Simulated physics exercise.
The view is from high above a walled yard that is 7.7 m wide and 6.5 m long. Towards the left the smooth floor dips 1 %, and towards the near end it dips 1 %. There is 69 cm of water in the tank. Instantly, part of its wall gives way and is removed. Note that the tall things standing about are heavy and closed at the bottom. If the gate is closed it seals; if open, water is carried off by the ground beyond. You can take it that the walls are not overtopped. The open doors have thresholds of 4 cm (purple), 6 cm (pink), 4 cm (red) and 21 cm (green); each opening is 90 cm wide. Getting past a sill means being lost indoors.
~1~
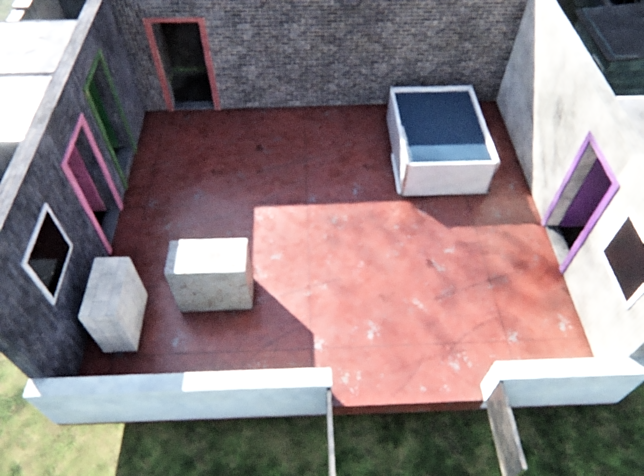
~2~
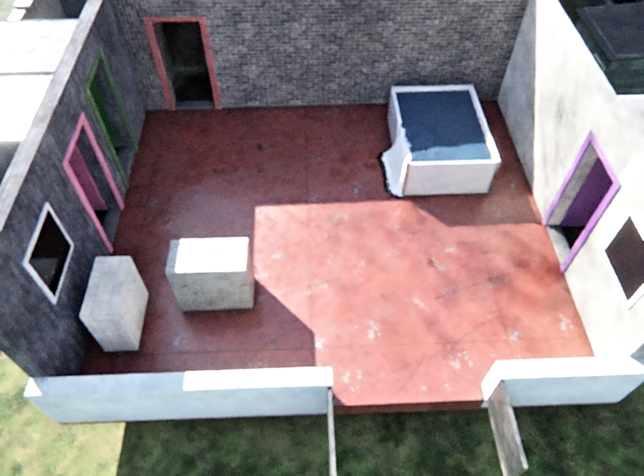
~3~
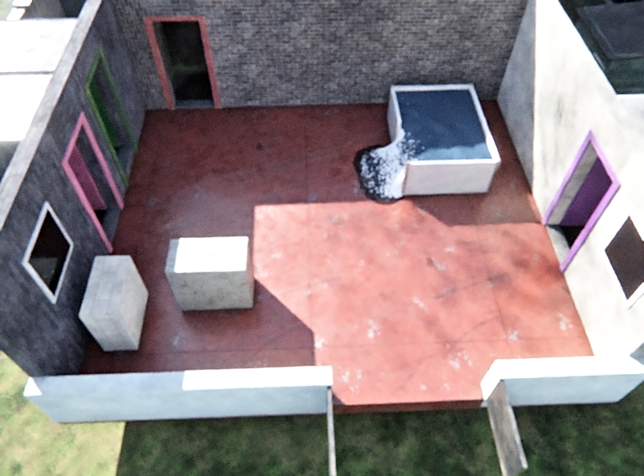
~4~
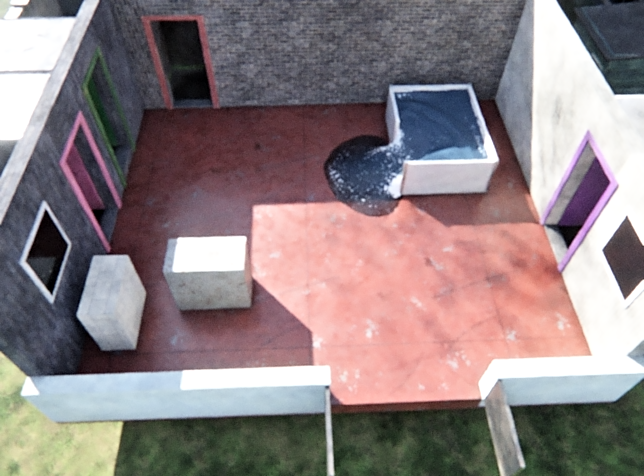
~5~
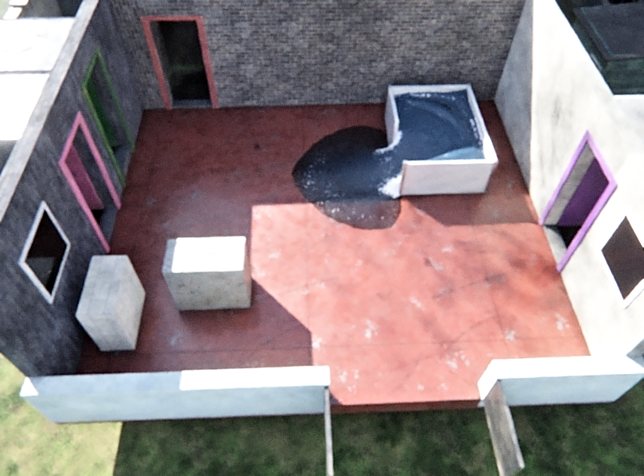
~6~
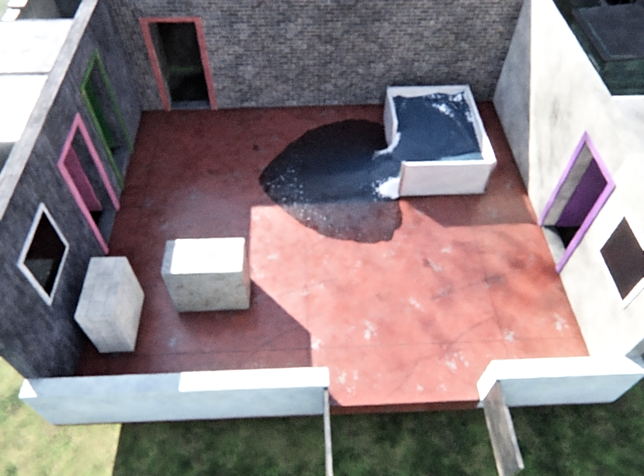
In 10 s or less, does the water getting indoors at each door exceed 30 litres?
In order: Purple door: Beneath the limit; pink door: Above the limit; red door: Above the limit; green door: Beneath the limit.
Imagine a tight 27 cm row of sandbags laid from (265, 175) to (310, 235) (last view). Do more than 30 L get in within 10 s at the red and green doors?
Then the red door is over the mark and the green door is short of it.
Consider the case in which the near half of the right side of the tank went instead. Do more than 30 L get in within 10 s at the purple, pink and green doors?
For purple, too much; for pink, too little; for green, too little.
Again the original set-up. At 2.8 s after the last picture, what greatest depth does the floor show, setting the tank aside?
Some 24 cm deep.
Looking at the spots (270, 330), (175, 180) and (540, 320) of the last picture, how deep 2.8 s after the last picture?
Depths in turn: Roughly 4, 3 and 0 centimetres.
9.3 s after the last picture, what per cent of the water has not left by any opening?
That would be close to 84 per cent.
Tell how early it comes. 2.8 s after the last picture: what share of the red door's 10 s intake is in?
Share by then: ~ 10 %.
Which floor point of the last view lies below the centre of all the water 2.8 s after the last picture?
Roughly (287, 191).
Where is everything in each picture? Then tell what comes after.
Still water, 69 cm deep, in the tank at (440, 126), in the first picture.
The front is at (386, 153), 0.6 m from the gap at (402, 162); 0.3 m2 of floor is under water; 69 cm left at the back of the tank, in the second picture.
The front is at (359, 157), 0.9 m from the gap at (401, 163); 0.9 m2 of floor is under water; 69 cm left at the back of the tank, in the third picture.
Water pours out at (400, 164) and has run 1.4 m, to (328, 164); typically 8 cm deep outside, 66 cm at the tank's back, in the fourth picture.
The front is at (297, 172), 2.0 m from the gap at (399, 164); 3.6 m2 of floor is under water; 59 cm left at the back of the tank, in the fifth picture.
The front is at (265, 183), 2.6 m from the gap at (398, 165); 5.3 m2 of floor is under water; 59 cm left at the back of the tank, in the sixth picture.
Then, 0.7 s after the last picture water covers 35 % of the floor and is deepest (35 cm) near (386, 179); purple door not reached, pink door not reached, red door not reached, green door not reached.
Then, 1.5 s after the last picture water covers 50 % of the floor and is deepest (26 cm) near (386, 179); purple door not reached, pink door 14 cm at the sill, 15 L in, red door 6 cm at the sill, 0 L in, green door 21 cm at the sill, 0 L in.
Then, 2.8 s after the last picture water covers 55 % of the floor and is deepest (24 cm) near (69, 401); purple door not reached, pink door 18 cm at the sill, 98 L in, red door 9 cm at the sill, 5 L in, green door 15 cm at the sill, 0 L in.
Then, 5.3 s after the last picture water covers 60 % of the floor and is deepest (16 cm) near (166, 272); purple door not reached, pink door 13 cm at the sill, 181 L in, red door 8 cm at the sill, 54 L in, green door 11 cm at the sill, 0 L in.
Then, 9.3 s after the last picture water covers 75 % of the floor and is deepest (14 cm) near (81, 354); purple door not reached, pink door 9 cm at the sill, 245 L in, red door 4 cm at the sill, 67 L in, green door 8 cm at the sill, 0 L in.
